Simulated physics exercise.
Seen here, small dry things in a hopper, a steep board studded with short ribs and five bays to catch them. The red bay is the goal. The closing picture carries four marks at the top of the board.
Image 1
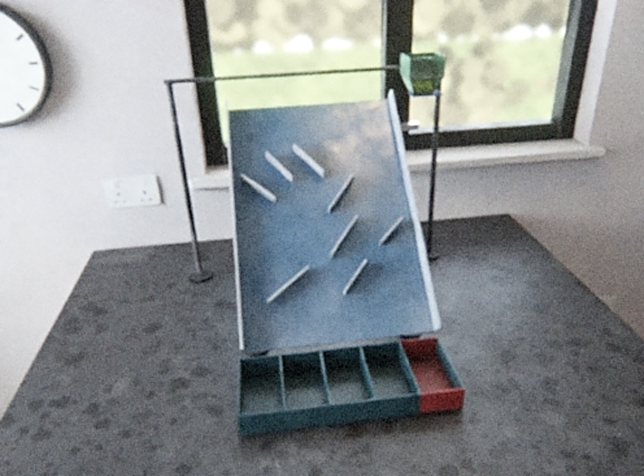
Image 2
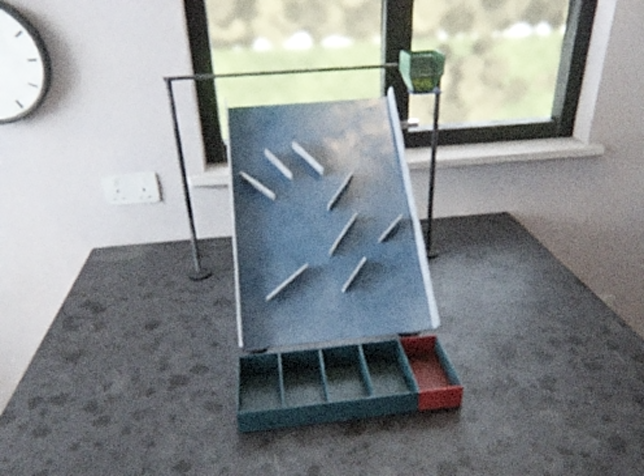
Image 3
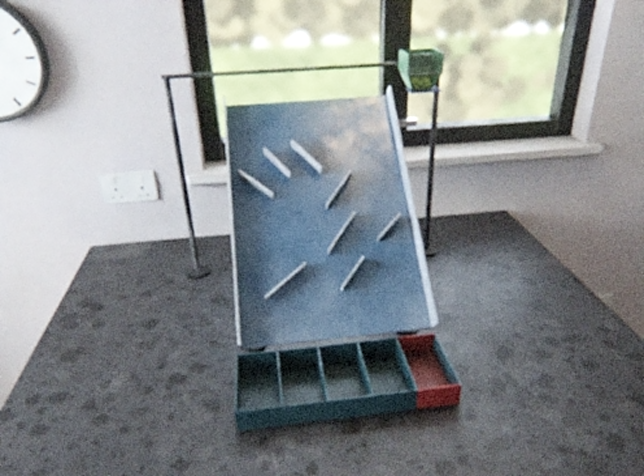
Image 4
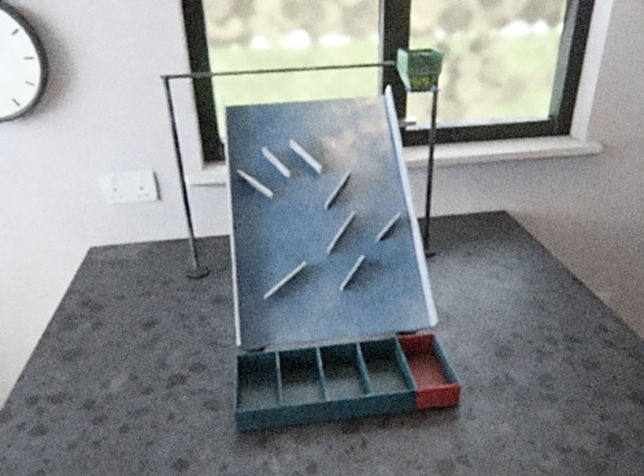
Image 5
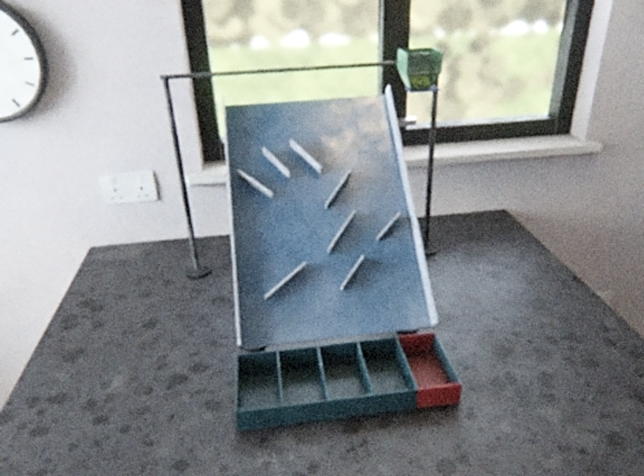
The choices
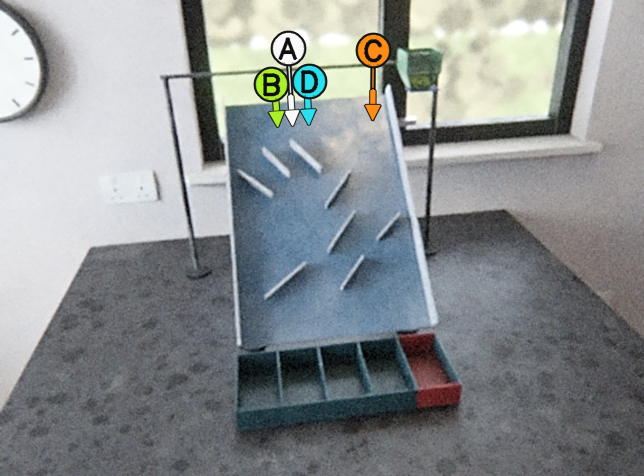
The clip shows a tilted blue board with short pale ribs, a small green hopper on a rail at its upper right, and a row of dark green bays ending in a red one; apart from slight camera shake, nothing visibly moves.
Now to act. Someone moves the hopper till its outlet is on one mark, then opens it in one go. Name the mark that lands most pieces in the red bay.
Mark C.
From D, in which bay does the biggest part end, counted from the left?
The first from the left.
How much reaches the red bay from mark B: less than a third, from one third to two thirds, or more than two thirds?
Mark B gives less than a third.
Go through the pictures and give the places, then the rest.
The first frame shows hopper at (421, 86), dried peas, door shut.
The second frame shows ribs (266, 149) to (292, 174), (293, 141) to (324, 170), (241, 172) to (275, 195).
The third frame shows ribs (327, 204) to (351, 170), (329, 249) to (355, 211), (379, 237) to (401, 213).
The fourth frame shows ribs (264, 297) to (306, 262), (342, 287) to (363, 256).
The fifth frame shows red bay at (439, 394), number 5 of 5 from the left.
On the marked copy, mark A meets the board at (292, 120); mark B meets the board at (277, 121); mark C meets the board at (372, 114); mark D meets the board at (308, 119).
With A, none in the red bay, nearly all in other bays, a small part outside the box.
With B, none in the red bay, nearly all in other bays, a small part outside the box.
With C, about a third in the red bay, about half in other bays, a small part outside the box.
With D, none in the red bay, all in other bays.
